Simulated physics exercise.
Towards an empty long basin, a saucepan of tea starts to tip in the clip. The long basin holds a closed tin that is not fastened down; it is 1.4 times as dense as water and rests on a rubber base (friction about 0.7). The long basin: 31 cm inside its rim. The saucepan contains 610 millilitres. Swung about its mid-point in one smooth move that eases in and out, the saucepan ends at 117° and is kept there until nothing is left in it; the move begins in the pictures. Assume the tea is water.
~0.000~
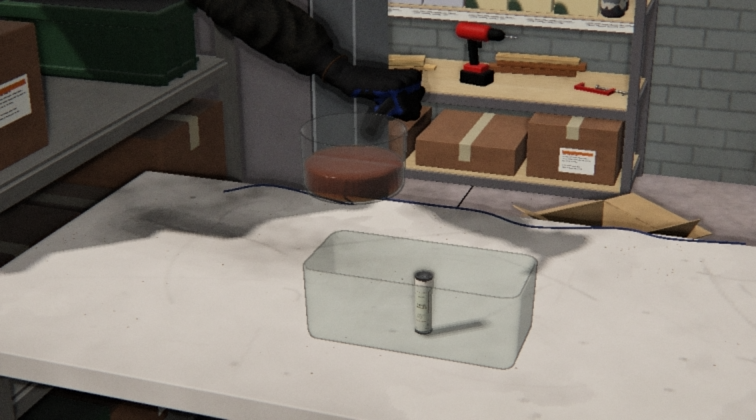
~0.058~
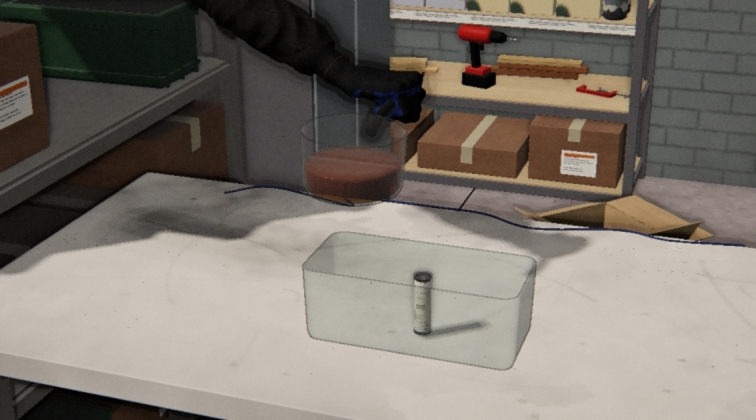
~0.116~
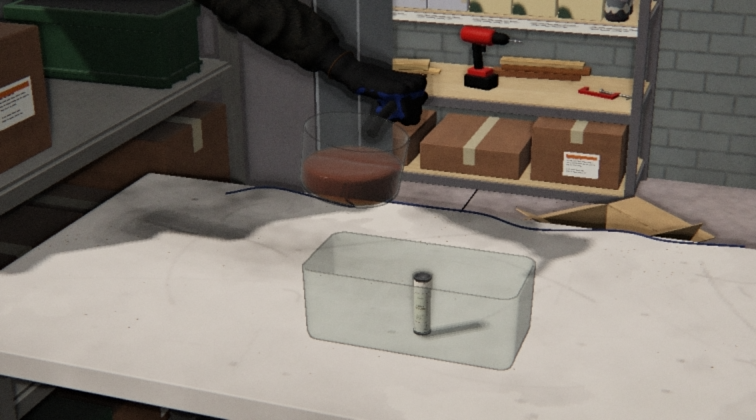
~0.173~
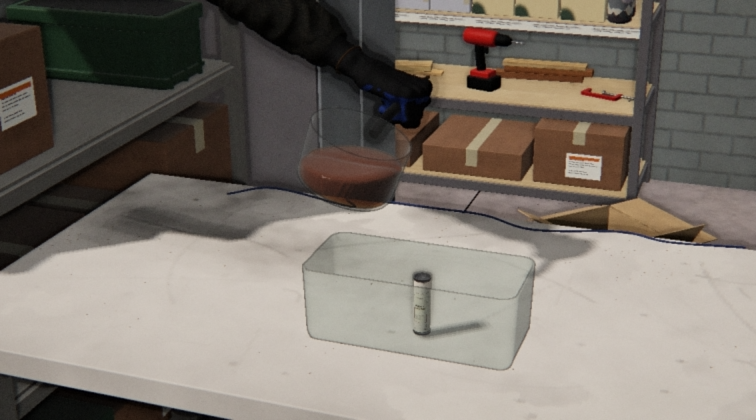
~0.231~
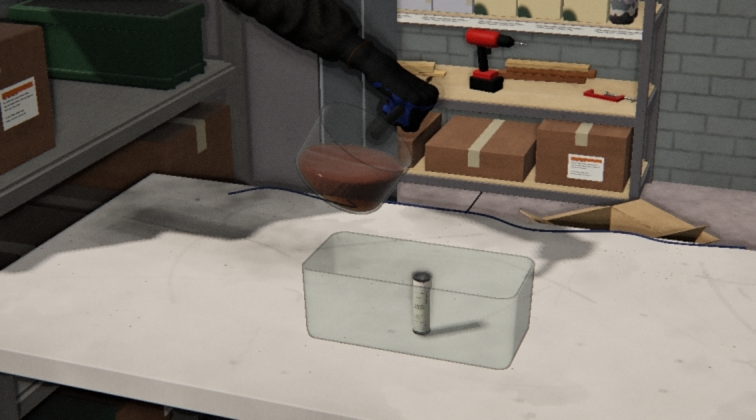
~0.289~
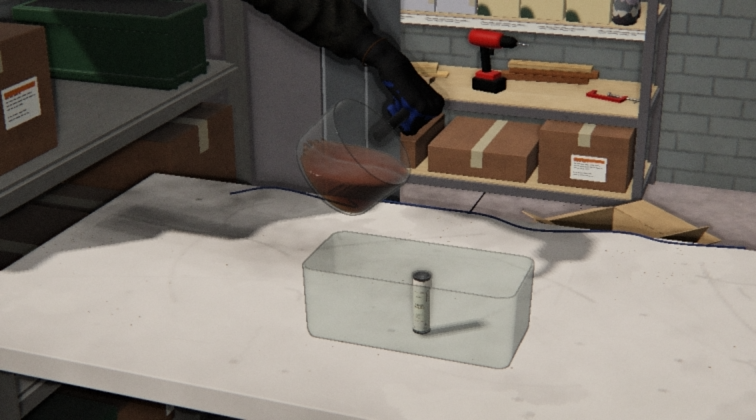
A dark-sleeved arm with a blue-gloved hand held a clear pan of reddish-brown tea above a table, then smoothly tilted it rightward near a clear basin with a small closed tin inside.
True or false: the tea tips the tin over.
True.
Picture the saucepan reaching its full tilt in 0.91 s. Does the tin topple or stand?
Result: Tin upright.
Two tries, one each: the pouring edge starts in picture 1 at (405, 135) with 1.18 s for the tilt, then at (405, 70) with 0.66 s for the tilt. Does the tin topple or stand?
Trial 1 - tin stays standing; trial 2 - tin tips.
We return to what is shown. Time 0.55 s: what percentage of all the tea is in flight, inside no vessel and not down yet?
My guess is roughly 40 %.
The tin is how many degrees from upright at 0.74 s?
I'd say it's tipped close to 10 degrees.
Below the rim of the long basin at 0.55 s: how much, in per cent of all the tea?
Roughly 36 percent.
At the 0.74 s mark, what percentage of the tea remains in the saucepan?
Roughly 4 per cent.
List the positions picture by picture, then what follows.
In the first frame, tilt 0°; pouring edge (403, 135); surface from (309, 154) to (402, 165); the long basin's rim runs from (318, 249) to (529, 279); the tin's top is at (424, 278).
In the second frame, tilt 2°; pouring edge (404, 139); surface from (309, 155) to (401, 166).
In the third frame, tilt 9°; pouring edge (406, 145); surface from (308, 155) to (401, 167).
In the fourth frame, tilt 19°; pouring edge (408, 156); surface from (306, 153) to (401, 169).
In the fifth frame, tilt 32°; pouring edge (408, 169); surface from (303, 147) to (403, 171).
In the sixth frame, tilt 47°; pouring edge (405, 182); surface from (307, 141) to (408, 174).
After 0.55 s the tilt is 109° and 25 per cent is still to pour; the tin stands where it began.
After 0.74 s the tilt is 117° and 4 per cent is still to pour; the tin leans 8°.
After 0.94 s the tilt is 117° and 0 per cent is still to pour; the tin leans 60°.
After 1.16 s the tilt is 117° and 0 per cent is still to pour; the tin lies on its side.
In the end the tin lies on its side.
